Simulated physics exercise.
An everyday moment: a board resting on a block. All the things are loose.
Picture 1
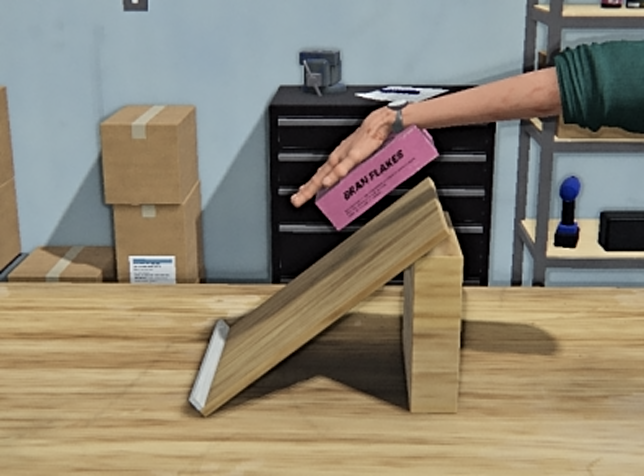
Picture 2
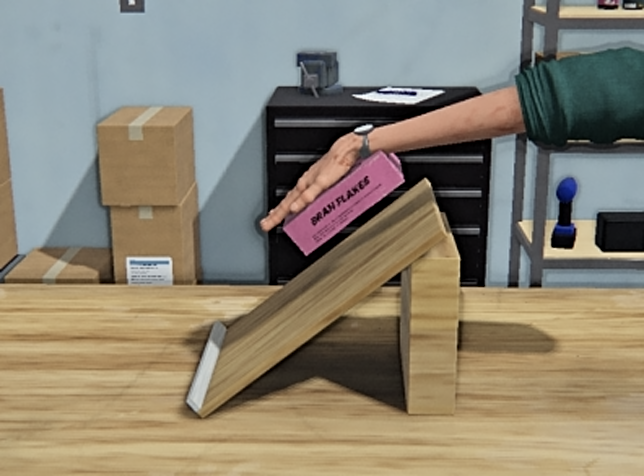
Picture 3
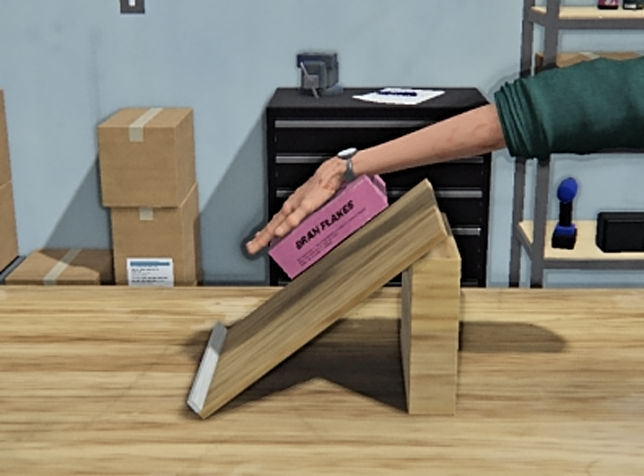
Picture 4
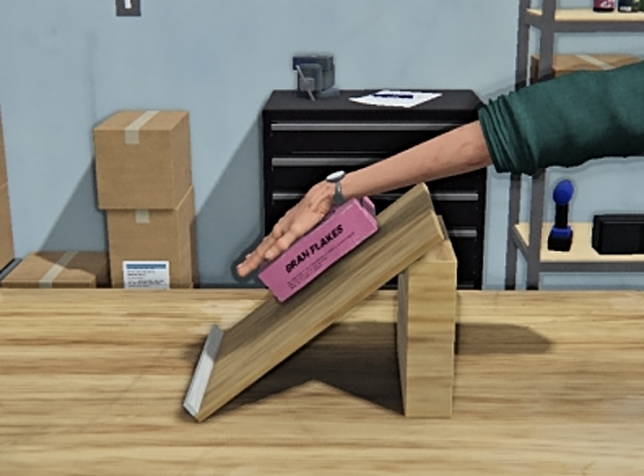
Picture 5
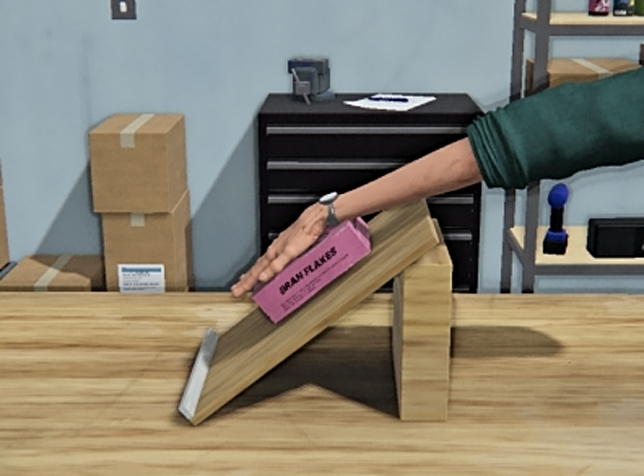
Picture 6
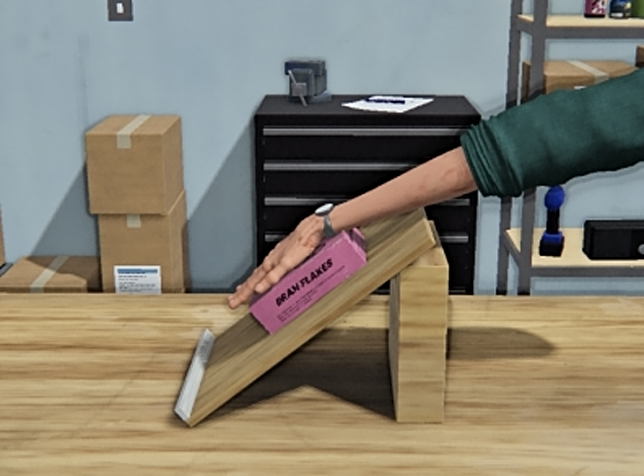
At first, a hand in a green sleeve holds a pink packet just above the upper part of a wooden board that slopes down to the left from a block. The arm lowers the packet down and leftward until it rests on the board's slope, the hand still on it.
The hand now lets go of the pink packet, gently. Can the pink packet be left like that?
The pink packet goes downhill.
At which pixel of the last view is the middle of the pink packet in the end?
Near (236, 327).
Then, 0.30 s on from there, pink packet shifted a little near (277, 296).
Then, 0.40 s on from there, pink packet shifted about its own width near (238, 326).
Then, 0.50 s on from there, as before.
In the end, moved from the start, pink packet. At the end, from the last picture's camera, pink packet near (236, 327). The pink packet slides or rolls down.
